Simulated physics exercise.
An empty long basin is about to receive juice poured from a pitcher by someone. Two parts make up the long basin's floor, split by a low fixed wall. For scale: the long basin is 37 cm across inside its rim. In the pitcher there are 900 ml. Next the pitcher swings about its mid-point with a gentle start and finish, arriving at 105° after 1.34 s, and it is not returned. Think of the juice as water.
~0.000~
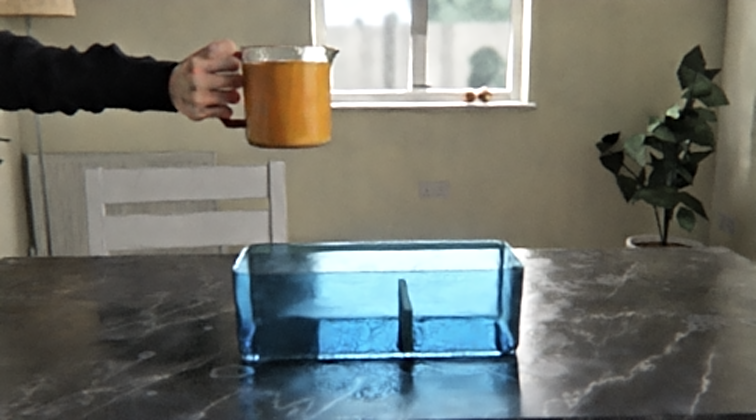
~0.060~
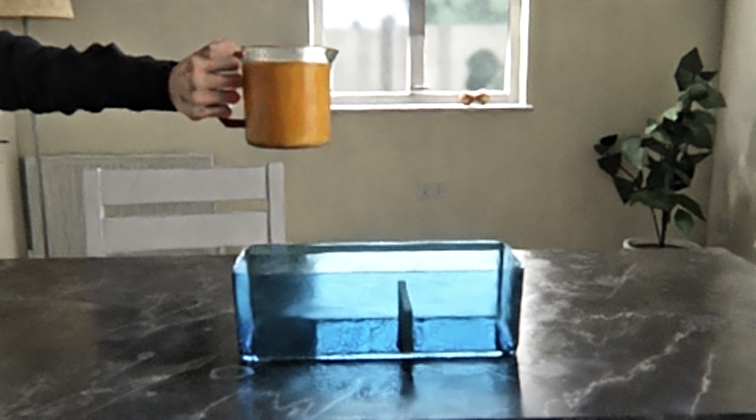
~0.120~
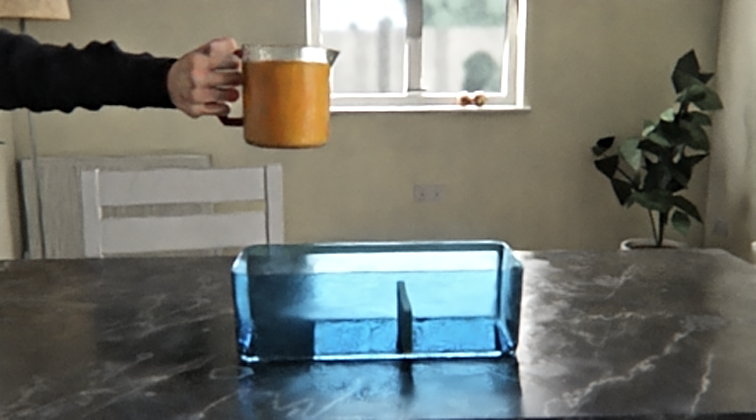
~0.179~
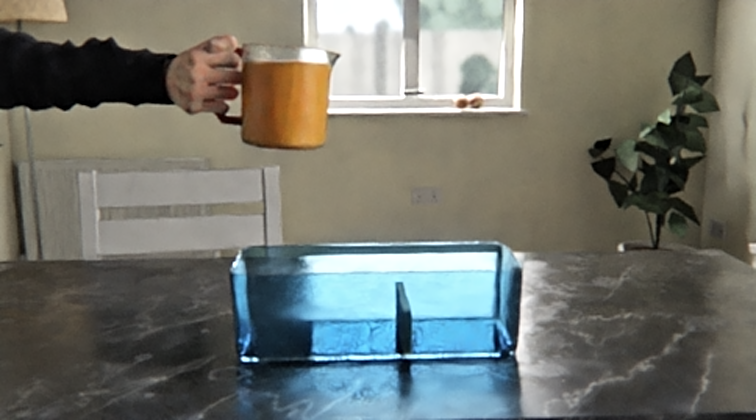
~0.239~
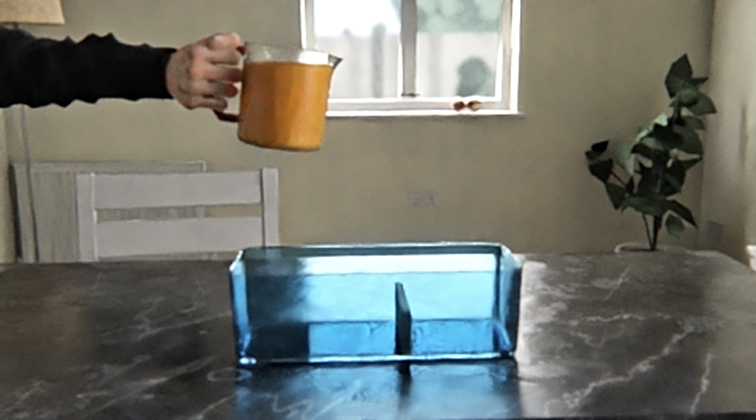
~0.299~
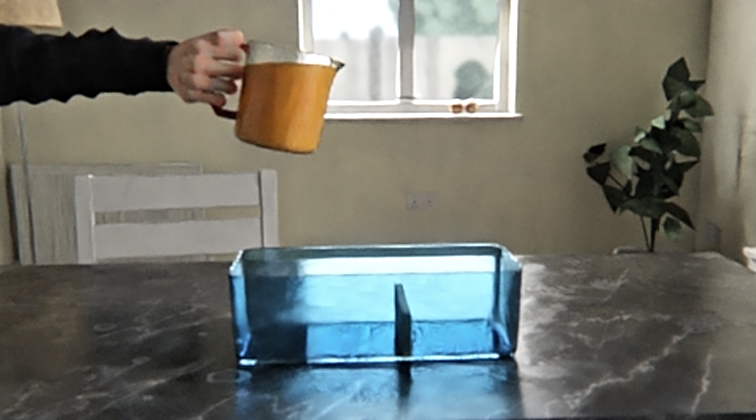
At the start, a hand reaching in from the left holds a glass pitcher of orange juice upright above an empty blue long basin with a low divider, set on a dark marbled table. The pitcher stays nearly still, then the hand gradually tilts it slightly to the right, its spout dipping a little.
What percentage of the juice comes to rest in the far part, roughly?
71 %.
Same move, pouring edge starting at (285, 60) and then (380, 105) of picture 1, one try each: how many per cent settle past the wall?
Result: 5 per cent, then 95 per cent.
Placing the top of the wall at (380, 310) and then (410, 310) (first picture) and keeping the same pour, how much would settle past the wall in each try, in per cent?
Some 90 in a hundred, then some 60 in a hundred.
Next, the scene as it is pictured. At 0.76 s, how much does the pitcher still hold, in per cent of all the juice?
Remaining: Near 80 % of the total.
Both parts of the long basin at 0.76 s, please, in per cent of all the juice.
Lab note: Left near 1, right near 3.
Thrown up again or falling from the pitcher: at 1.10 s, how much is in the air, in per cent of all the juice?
Around 26 percent of the liquid.
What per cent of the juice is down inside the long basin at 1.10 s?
I'd put it at roughly 46 per cent.
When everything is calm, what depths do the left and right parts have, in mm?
8 mm left, 32 mm right.
Then, 0.76 s in, the tilt is 64° and 80 per cent is still to pour, 1 is left of the wall and 3 right of it.
Then, 1.10 s in, the tilt is 97° and 27 per cent is still to pour, 2 is left of the wall and 44 right of it.
Then, 1.46 s in, the tilt is 105° and 2 per cent is still to pour, 21 is left of the wall and 71 right of it.
Then, 1.84 s in, the tilt is 105° and 0 per cent is still to pour, 27 is left of the wall and 71 right of it.
Finally, 27 per cent lies left of the wall, 71 right of it and 1 outside.
